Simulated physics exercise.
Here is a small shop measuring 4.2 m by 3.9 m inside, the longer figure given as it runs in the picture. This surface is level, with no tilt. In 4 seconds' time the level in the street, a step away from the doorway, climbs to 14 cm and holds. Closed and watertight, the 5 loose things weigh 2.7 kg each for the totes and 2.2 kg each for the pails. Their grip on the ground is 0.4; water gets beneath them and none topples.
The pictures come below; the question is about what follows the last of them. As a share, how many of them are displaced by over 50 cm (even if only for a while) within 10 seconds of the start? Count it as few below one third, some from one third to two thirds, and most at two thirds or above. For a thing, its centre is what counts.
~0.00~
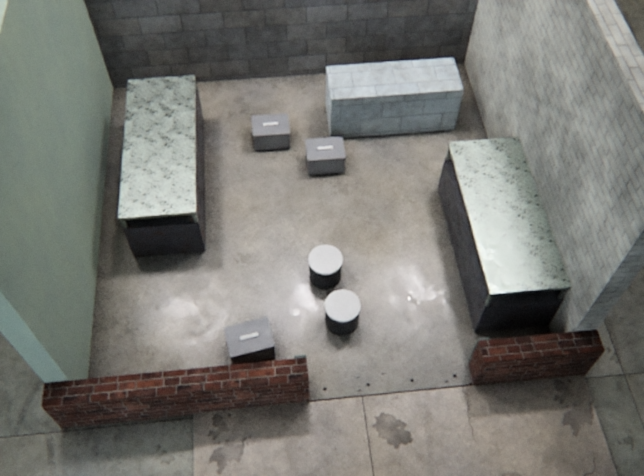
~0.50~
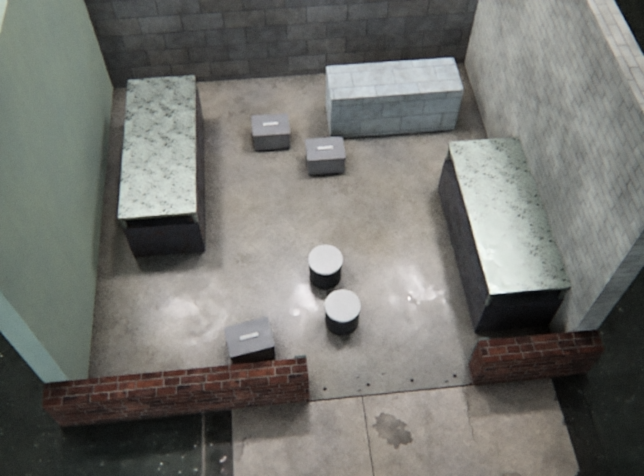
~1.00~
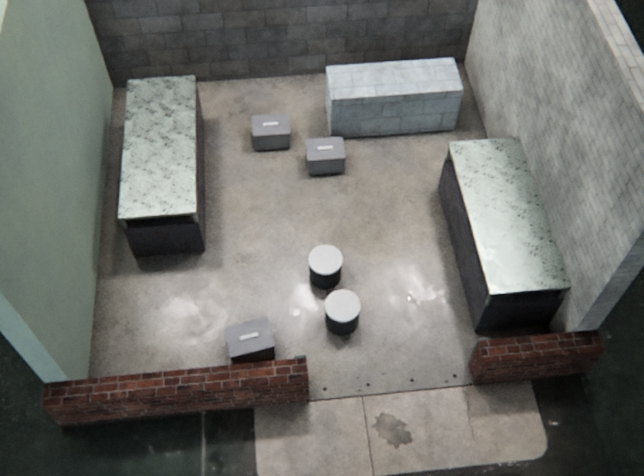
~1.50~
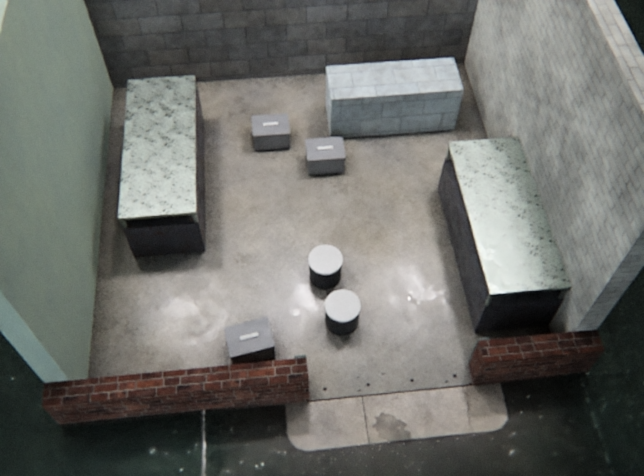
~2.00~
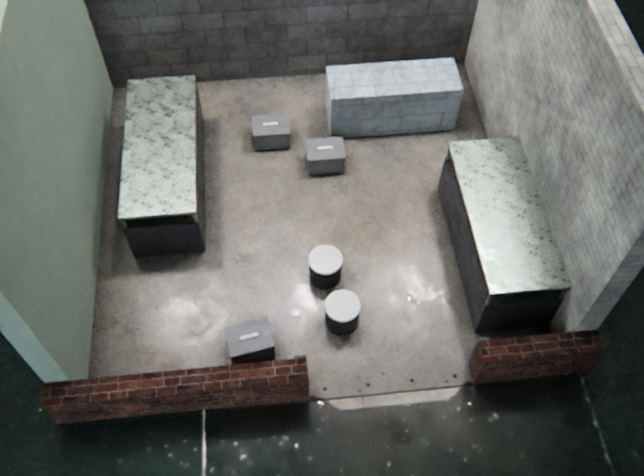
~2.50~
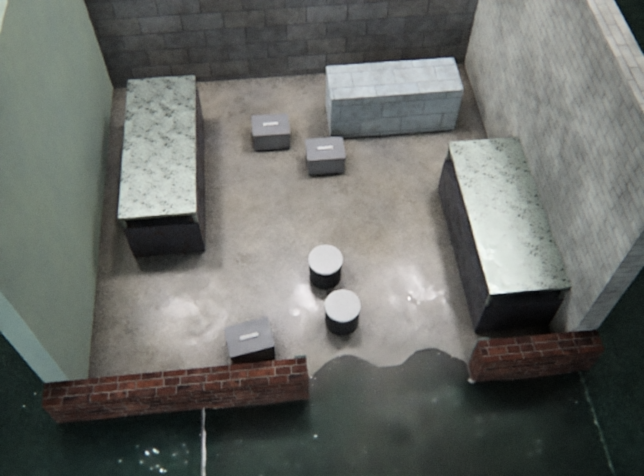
Most.
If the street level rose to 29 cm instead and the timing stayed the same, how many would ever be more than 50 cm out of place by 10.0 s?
With that change, 4 of them.
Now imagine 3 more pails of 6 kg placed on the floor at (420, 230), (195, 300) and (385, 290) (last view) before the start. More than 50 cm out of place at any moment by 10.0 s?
Beyond the limit; within the limit; beyond the limit.
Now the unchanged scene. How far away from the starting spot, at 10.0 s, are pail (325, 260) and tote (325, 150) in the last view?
In turn: 250 cm, 120 cm.
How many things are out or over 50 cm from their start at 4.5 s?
The number comes to 0.
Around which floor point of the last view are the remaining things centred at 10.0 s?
Centre of the remaining things: Roughly (252, 139).
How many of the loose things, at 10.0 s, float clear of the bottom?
Just then, the number is 4.
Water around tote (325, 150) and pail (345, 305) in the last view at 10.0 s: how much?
About 6 and 10 cm.
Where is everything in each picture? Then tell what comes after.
The first picture shows a tote at (249, 337), on the bottom; a tote at (271, 125), on the bottom; water covers 0.0 m2; 0 of 5 have shifted.
The second picture shows a tote at (249, 337), on the bottom; a tote at (271, 125), on the bottom; 0.0 m2 under water; 0 of 5 have shifted.
The third picture shows a tote at (249, 337), on the bottom; a tote at (271, 125), on the bottom; water covers 0.0 m2; 0 of 5 have shifted.
The fourth picture shows a tote at (249, 337) rests on the ground; a tote at (271, 125) rests on the ground; 0.0 m2 under water; 0 of 5 have shifted.
The fifth picture shows a tote at (249, 337) rests on the ground; a tote at (271, 125), on the bottom; water covers 0.0 m2; 0 of 5 have shifted.
The sixth picture shows a tote at (249, 337), on the bottom; a tote at (271, 125) rests on the ground; water covers 0.1 m2; 0 of 5 have shifted.
After 3.5 s 0 of 5 are over 50 cm from their spots; 0 afloat.
After 4.5 s 0 of 5 are over 50 cm from their spots; 0 afloat.
After 7.0 s 4 of 5 are over 50 cm from their spots; 2 afloat.
After 10.0 s 4 of 5 are over 50 cm from their spots, and 4 have been at some point; 4 afloat.
